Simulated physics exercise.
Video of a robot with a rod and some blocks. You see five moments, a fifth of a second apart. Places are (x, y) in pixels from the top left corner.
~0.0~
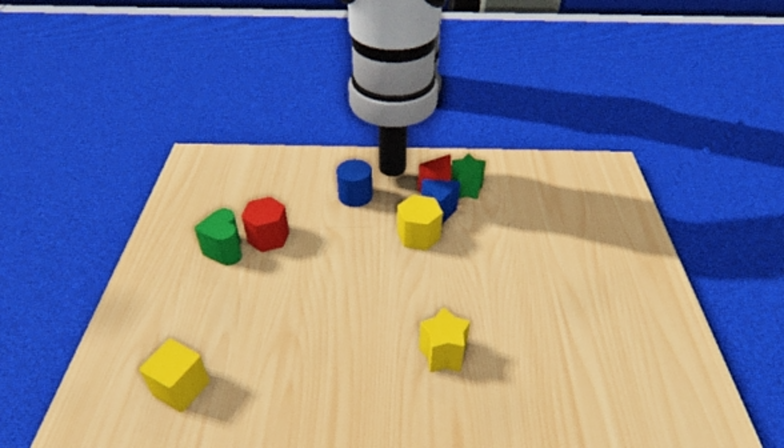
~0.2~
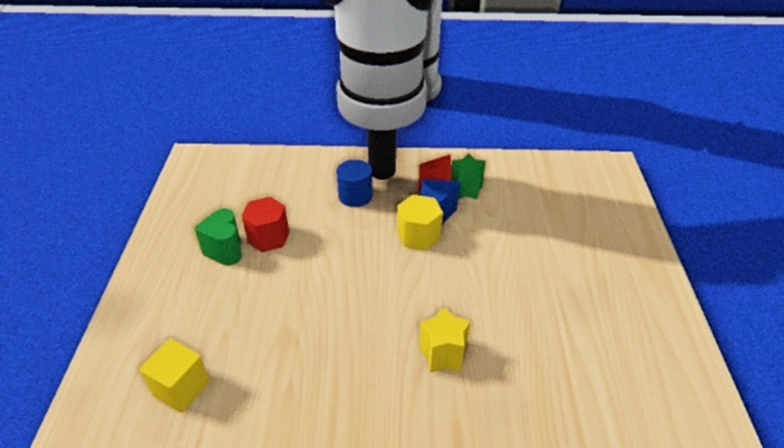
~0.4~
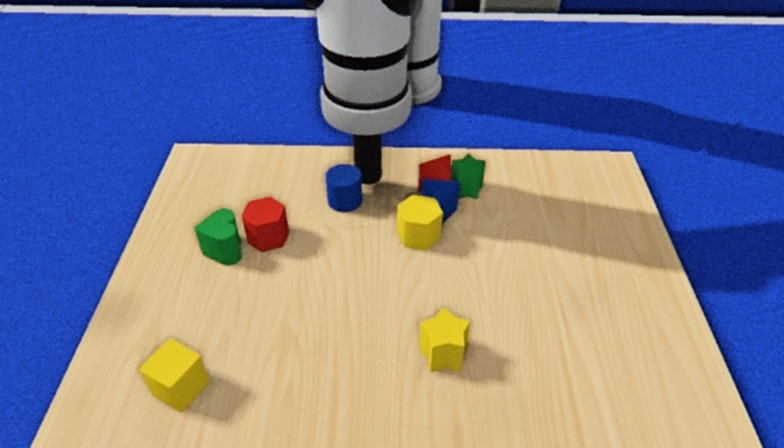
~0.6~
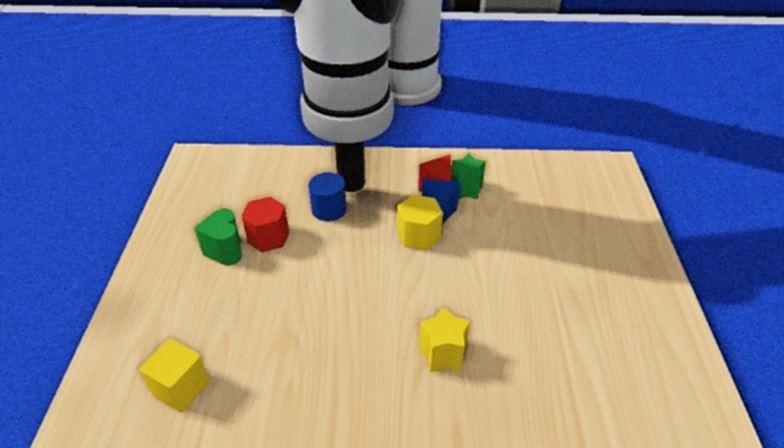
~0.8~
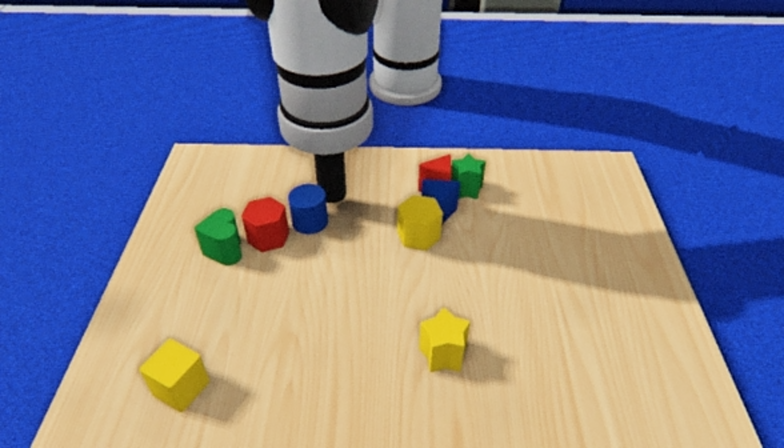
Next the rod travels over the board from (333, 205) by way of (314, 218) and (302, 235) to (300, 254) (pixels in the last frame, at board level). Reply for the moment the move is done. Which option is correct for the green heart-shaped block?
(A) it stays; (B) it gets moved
It's B.
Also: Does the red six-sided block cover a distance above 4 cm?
The answer is no.
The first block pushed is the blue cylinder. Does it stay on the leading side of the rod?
The blue cylinder stays in front.
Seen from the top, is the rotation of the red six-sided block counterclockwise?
No, I don't think so.
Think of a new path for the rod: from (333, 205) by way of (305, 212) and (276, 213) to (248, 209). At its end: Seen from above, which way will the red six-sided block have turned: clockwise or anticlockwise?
Its spin: Clockwise.
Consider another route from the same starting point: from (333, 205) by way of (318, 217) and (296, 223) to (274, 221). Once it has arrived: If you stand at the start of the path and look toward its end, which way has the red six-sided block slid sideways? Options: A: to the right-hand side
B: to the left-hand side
The correct letter is B.
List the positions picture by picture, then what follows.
In the first frame, rod's lower end (393, 170); green heart-shaped block (218, 224); red six-sided block (263, 210); blue cylinder (354, 169).
In the second frame, rod (382, 173); blocks still.
In the third frame, rod (368, 177); blue cylinder (343, 174).
In the fourth frame, rod (352, 185); blue cylinder (327, 183).
In the fifth frame, rod (333, 195); green heart-shaped block (218, 224); red six-sided block (263, 210); blue cylinder (307, 195).
What follows on the original path. Halfway along, rod (305, 216); green heart-shaped block (208, 225); red six-sided block (245, 226), turned 45° clockwise; blue cylinder (286, 221).
At the end, rod (299, 245); green heart-shaped block (208, 225), turned 15° clockwise; red six-sided block (244, 226), turned 50° clockwise; blue cylinder (277, 252).
